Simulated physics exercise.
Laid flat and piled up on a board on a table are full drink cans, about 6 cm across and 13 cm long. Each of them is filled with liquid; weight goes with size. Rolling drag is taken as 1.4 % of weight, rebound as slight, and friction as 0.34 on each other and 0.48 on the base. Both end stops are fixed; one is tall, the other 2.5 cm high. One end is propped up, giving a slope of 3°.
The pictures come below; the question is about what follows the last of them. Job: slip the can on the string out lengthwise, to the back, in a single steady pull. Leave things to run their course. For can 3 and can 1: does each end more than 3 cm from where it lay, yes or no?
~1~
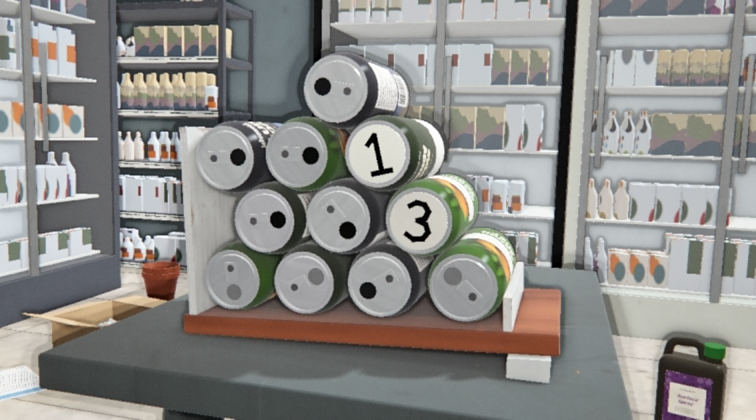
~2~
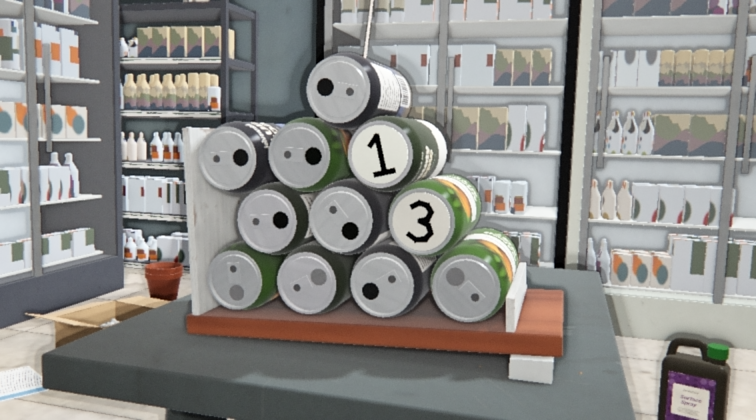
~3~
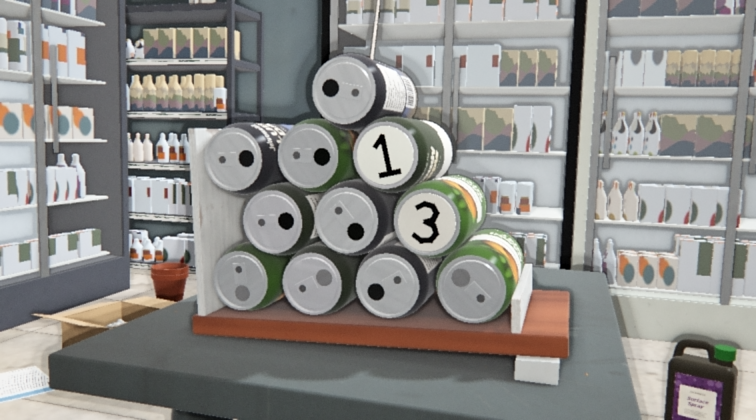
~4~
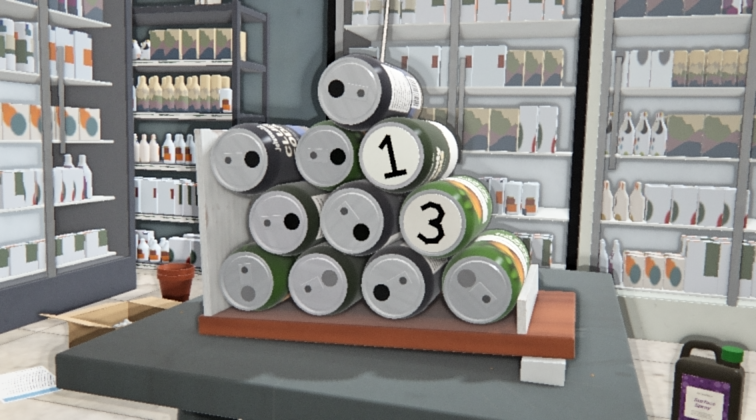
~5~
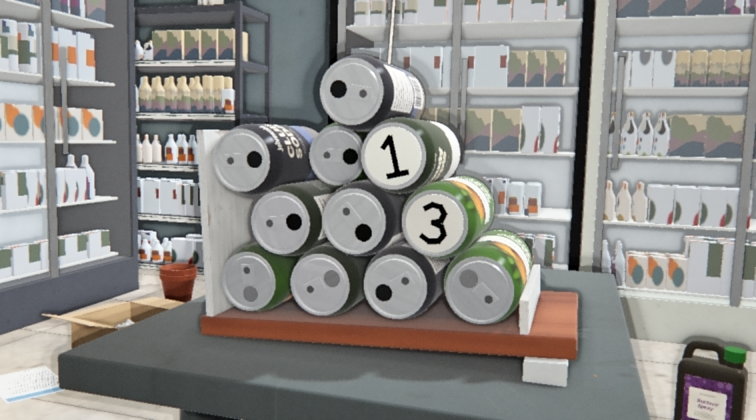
No. 3: No, no. 1: No.
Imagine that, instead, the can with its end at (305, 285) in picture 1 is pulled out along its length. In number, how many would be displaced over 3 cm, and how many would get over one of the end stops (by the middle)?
0, then 0.
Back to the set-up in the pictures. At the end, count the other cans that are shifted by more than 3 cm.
The number comes to 1.
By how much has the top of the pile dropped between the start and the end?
Something like 5 cm, I'd say.
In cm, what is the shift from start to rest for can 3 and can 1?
Can 3: 0, can 1: 0.
Another 0.39 s on from the last picture, 0 now displaced over 3 cm; no. 3 in place; no. 1 in place.
Another 0.46 s on from the last picture, 1 now displaced over 3 cm; no. 3 in place; no. 1 in place.
All still, 0.9 s past the final picture, 1 moved over 3 cm; not one over the end stops; no. 3 in place; no. 1 in place; top of the pile 18 cm high, from 23 cm.
